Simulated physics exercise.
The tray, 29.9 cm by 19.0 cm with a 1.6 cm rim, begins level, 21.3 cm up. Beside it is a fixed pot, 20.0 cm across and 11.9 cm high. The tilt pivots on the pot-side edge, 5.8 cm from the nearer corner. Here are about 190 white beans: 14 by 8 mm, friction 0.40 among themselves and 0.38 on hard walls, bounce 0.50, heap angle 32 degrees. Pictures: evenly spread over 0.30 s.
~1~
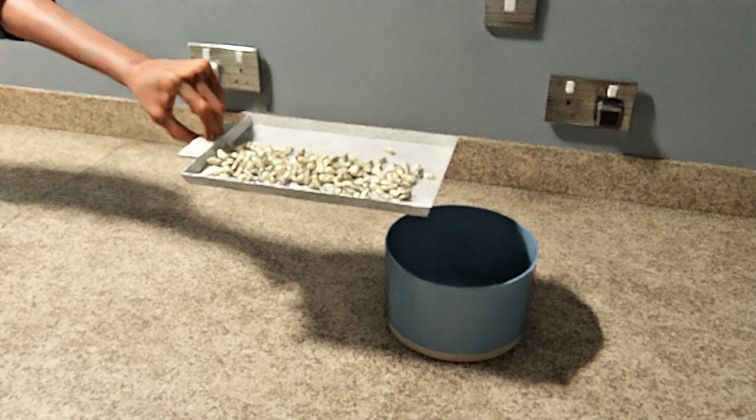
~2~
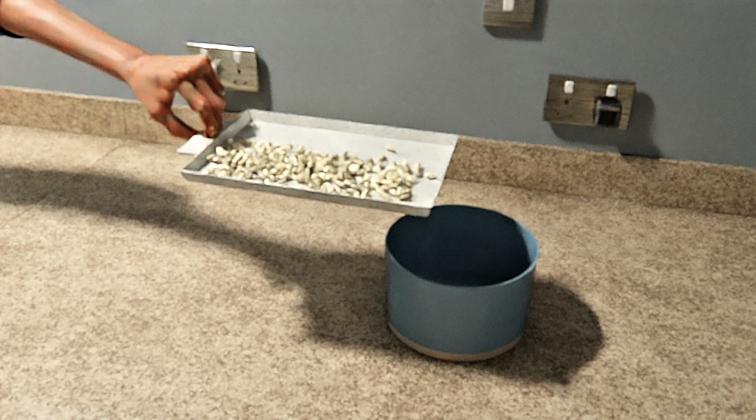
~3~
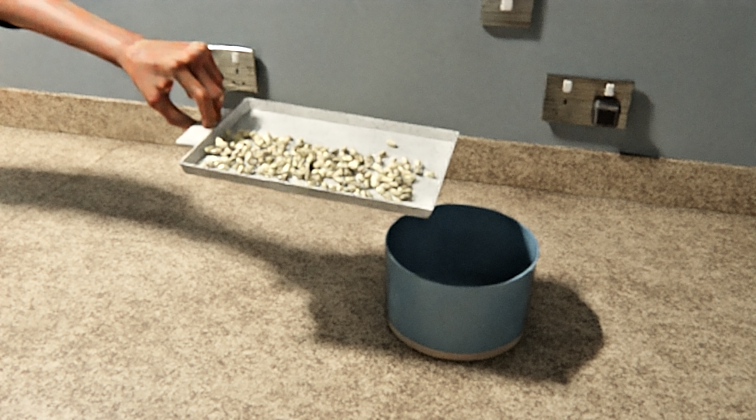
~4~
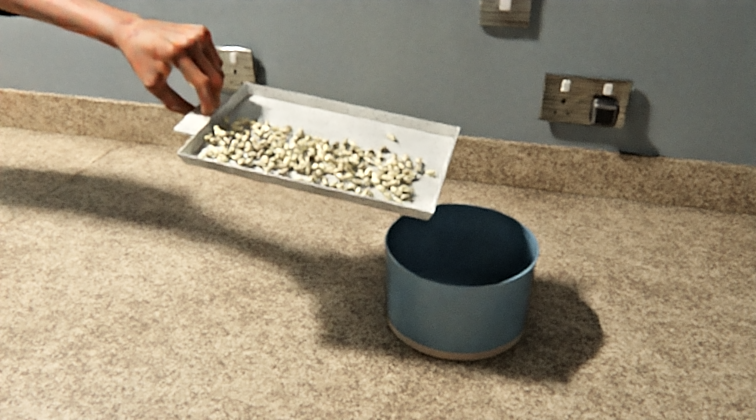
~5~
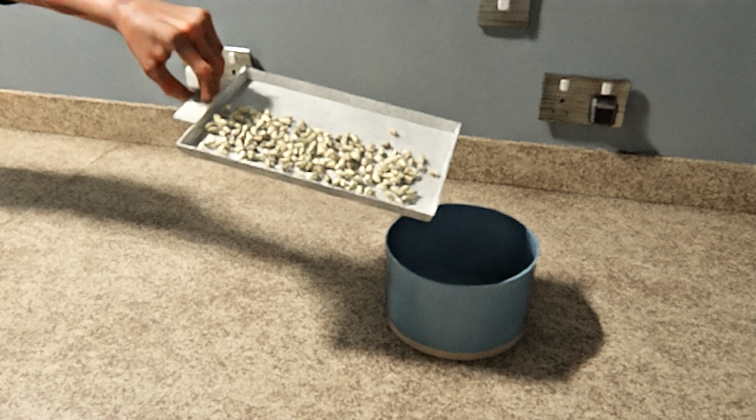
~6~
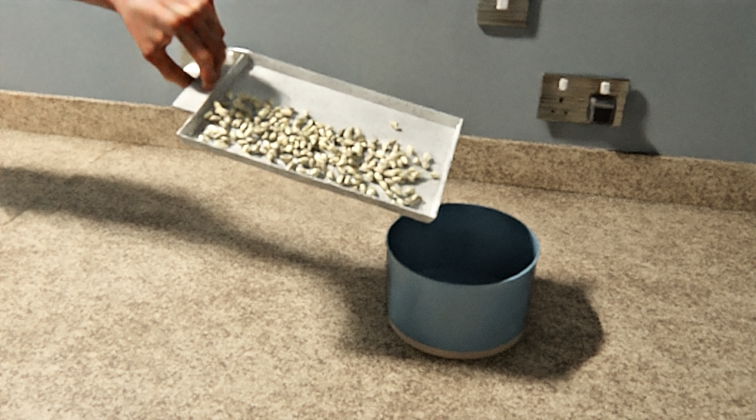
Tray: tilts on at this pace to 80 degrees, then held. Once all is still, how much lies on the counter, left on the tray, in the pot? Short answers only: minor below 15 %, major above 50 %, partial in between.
Counter: The majority; left on the tray: A small number; pot: A decent number.
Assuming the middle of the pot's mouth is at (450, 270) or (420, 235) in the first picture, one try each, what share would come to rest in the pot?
Estimates: 95 in a hundred and 10 in a hundred.
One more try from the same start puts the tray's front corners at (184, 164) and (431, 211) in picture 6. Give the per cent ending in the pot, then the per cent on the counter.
Pot 10 % / counter 90 %.
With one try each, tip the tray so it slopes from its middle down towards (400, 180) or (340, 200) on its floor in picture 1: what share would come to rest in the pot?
About 65 per cent on the first try and 5 per cent on the second.
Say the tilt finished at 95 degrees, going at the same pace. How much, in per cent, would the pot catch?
25 per cent.
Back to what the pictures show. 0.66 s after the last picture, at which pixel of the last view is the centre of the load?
Estimated load position: Around (412, 204).
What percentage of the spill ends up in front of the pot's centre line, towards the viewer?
About 100 percent of the spill.
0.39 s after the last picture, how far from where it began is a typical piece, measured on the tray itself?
Displacement on the tray: Roughly 6 cm.
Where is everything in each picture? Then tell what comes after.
Tray tilt 0 degrees, front corners at (186, 172) and (427, 204); middle of the pieces at (308, 172); pot at (461, 242), in the first picture.
Tray tilt 1 degrees, front corners at (185, 169) and (428, 205); middle of the pieces at (308, 171), in the second picture.
Tray tilt 5 degrees, front corners at (184, 162) and (429, 206), lowest corner right front; middle of the pieces at (308, 166), in the third picture.
Tray tilt 9 degrees, front corners at (183, 152) and (430, 209), lowest corner right front; middle of the pieces at (308, 159), in the fourth picture.
Tray tilt 14 degrees, front corners at (183, 142) and (431, 211), lowest corner right front; middle of the pieces at (309, 153), in the fifth picture.
Tray tilt 18 degrees, front corners at (183, 133) and (432, 213), lowest corner right front; middle of the pieces at (310, 147); pot at (462, 240), in the sixth picture.
Then, 0.39 s after the last picture, tilt 48 degrees; the tray holds 100 %, the pot 0 %.
Then, 0.66 s after the last picture, tilt 68 degrees; the tray holds 80 %, the pot 0 %.
Then, 1.03 s after the last picture, tilt 80 degrees; the tray holds 5 %, the pot 20 %.
In the end, counter 75 %, tray 0 %, pot 25 %.
